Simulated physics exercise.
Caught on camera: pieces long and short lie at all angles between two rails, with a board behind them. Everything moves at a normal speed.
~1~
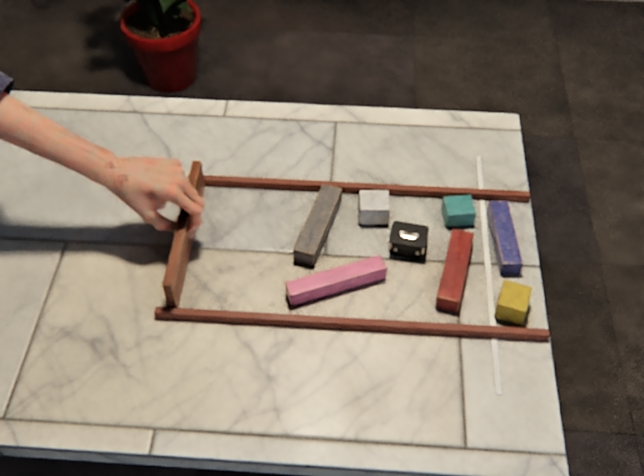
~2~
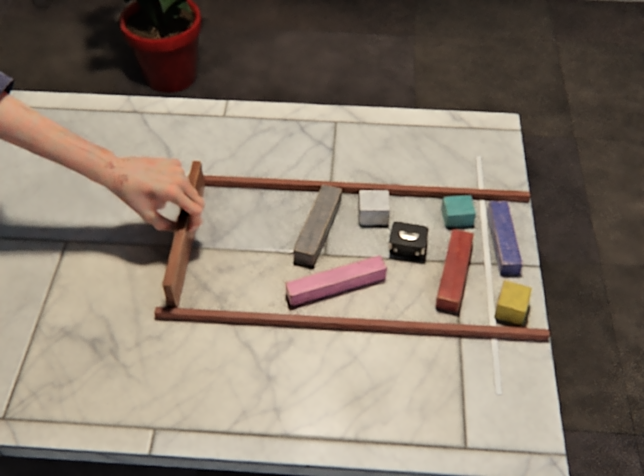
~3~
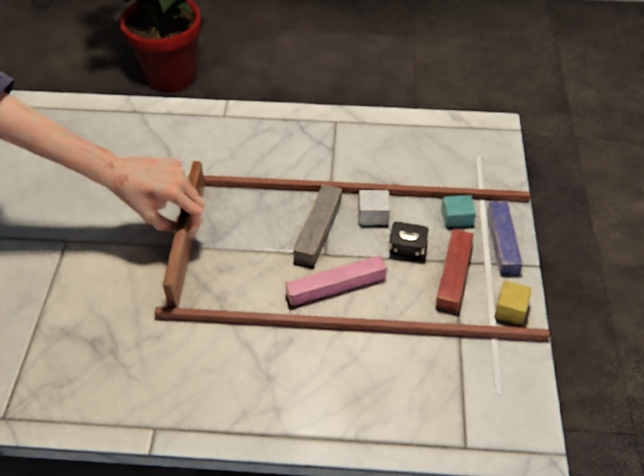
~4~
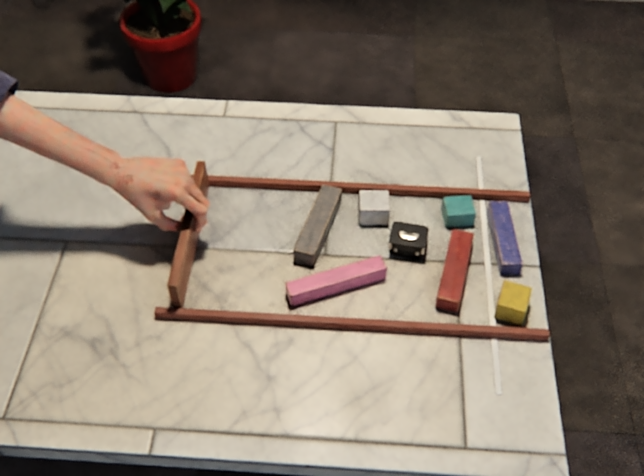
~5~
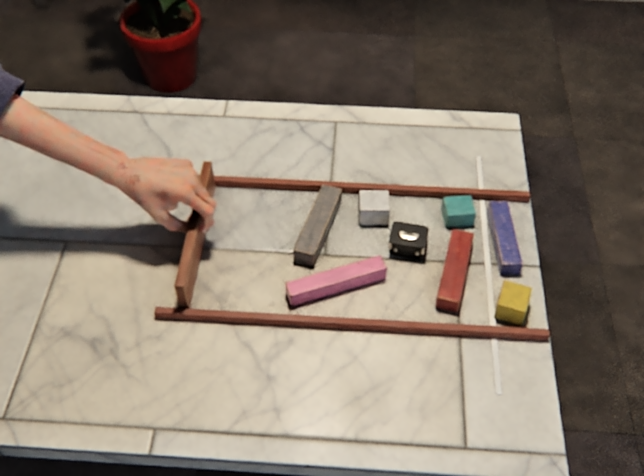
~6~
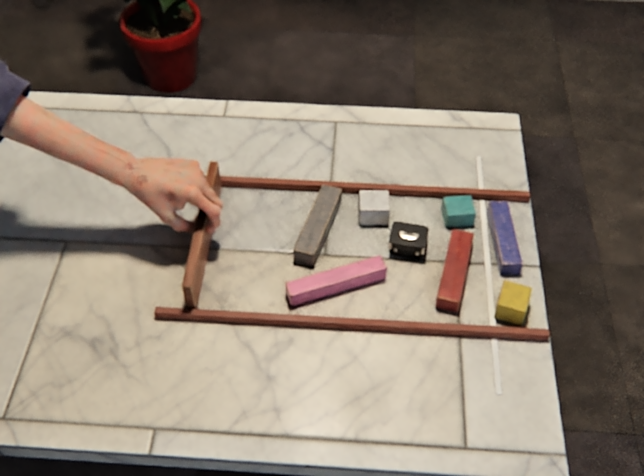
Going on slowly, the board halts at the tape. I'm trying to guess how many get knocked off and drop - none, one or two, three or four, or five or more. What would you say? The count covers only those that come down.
Falls: Three or four.
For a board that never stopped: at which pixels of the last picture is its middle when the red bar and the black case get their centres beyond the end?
Red bar: (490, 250); black case: (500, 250).
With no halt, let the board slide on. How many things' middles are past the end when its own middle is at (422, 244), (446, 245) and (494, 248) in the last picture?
The counts would come out as 0, 1 and 4.
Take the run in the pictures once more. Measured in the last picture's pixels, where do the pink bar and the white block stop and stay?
Pink bar at about (527, 277), white block at about (521, 208).
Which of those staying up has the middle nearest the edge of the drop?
Answer - the red bar.
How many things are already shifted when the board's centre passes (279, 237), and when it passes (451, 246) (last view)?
Moved so far: 0, later 8.
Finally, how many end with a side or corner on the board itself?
It's 2.
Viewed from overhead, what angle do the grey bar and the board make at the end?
About 0°.
Soon after, none off yet; yellow block at rest near (513, 303); blue bar at rest near (504, 237); turquoise block at rest near (458, 211).
At rest, the number that fall off is three or four; fallen, turquoise block, blue bar and yellow block.
